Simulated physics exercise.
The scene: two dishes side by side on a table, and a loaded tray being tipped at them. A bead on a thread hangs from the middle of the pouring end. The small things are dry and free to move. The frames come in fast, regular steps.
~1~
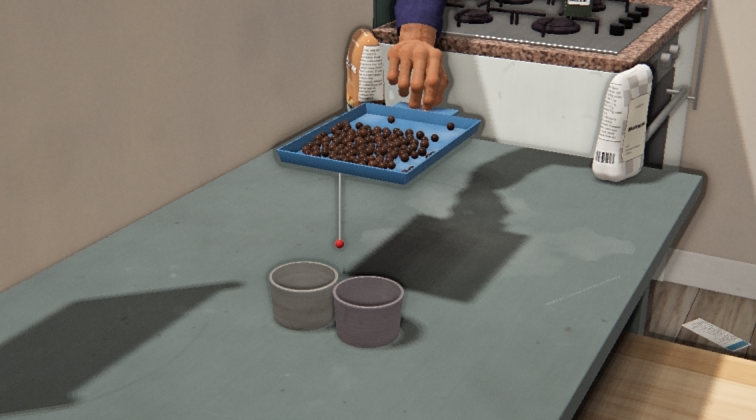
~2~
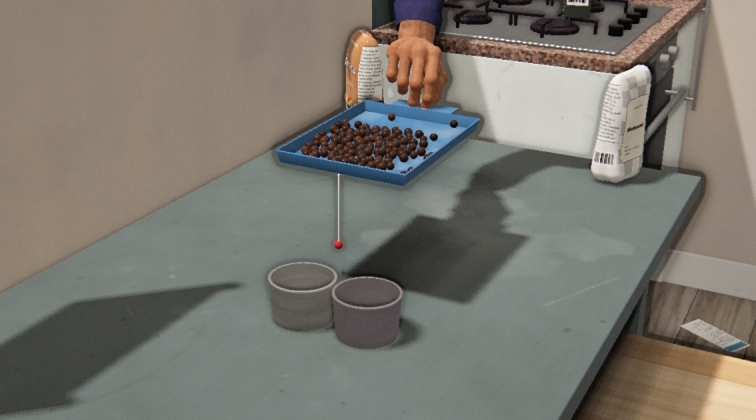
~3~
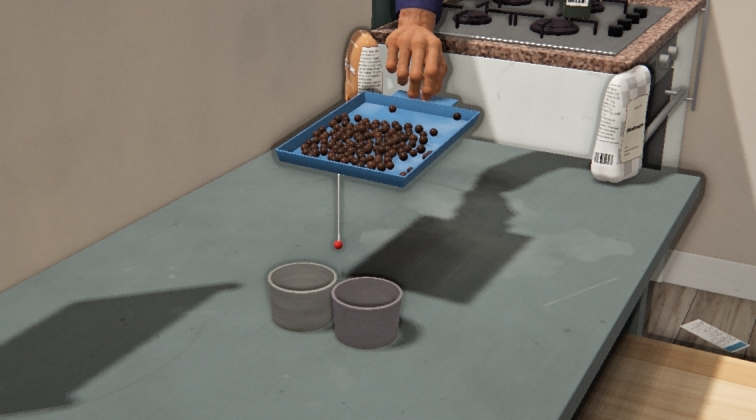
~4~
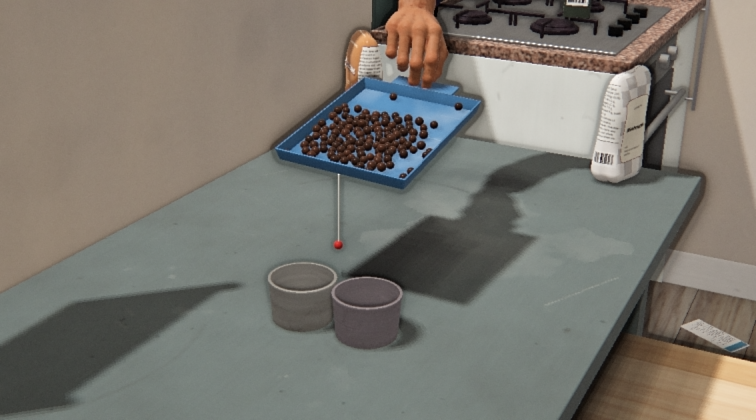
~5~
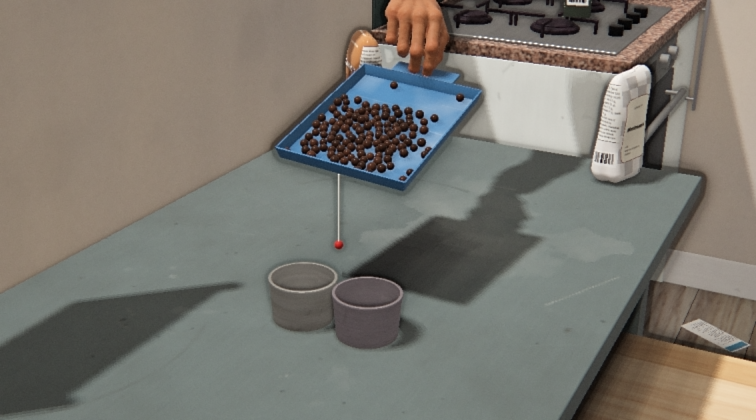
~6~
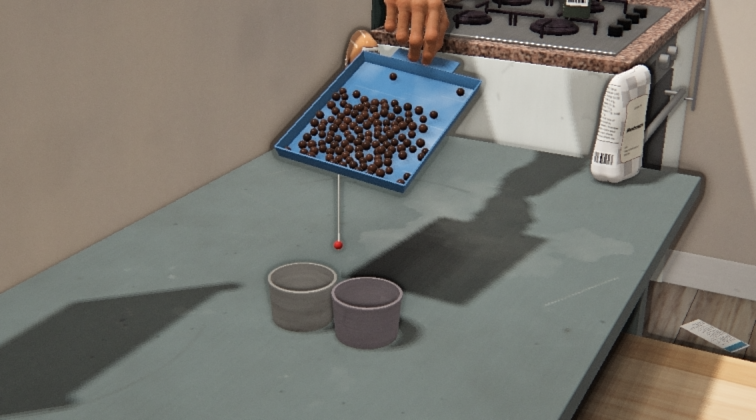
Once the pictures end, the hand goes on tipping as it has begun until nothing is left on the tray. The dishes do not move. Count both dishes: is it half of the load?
The two hold under half of the load.
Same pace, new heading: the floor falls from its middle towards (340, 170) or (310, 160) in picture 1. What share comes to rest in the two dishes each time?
First some 60, then 10 per cent.
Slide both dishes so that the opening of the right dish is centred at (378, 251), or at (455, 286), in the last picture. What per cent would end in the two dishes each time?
First some 0, then 40 per cent.
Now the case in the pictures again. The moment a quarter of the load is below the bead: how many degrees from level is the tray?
At some 80 degrees.
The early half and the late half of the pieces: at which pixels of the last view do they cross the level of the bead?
At about (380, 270), then at (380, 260).
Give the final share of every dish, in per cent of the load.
For the left dish some 10 %, for the right dish some 20 %.
Soon after the last picture, tray tipped steeply; nearly all on the tray; a stray few in the right dish; a small part in the air.
A little later, tray tipped past a quarter turn; a small part on the tray; about a quarter in the right dish; a small part in the left dish; about half outside both; about a quarter in the air.
Later still, tray tipped past a quarter turn; about a quarter in the right dish; a small part in the left dish; about two thirds outside both.
By the end, tray tipped past a quarter turn; about a quarter in the right dish; a small part in the left dish; about two thirds outside both.
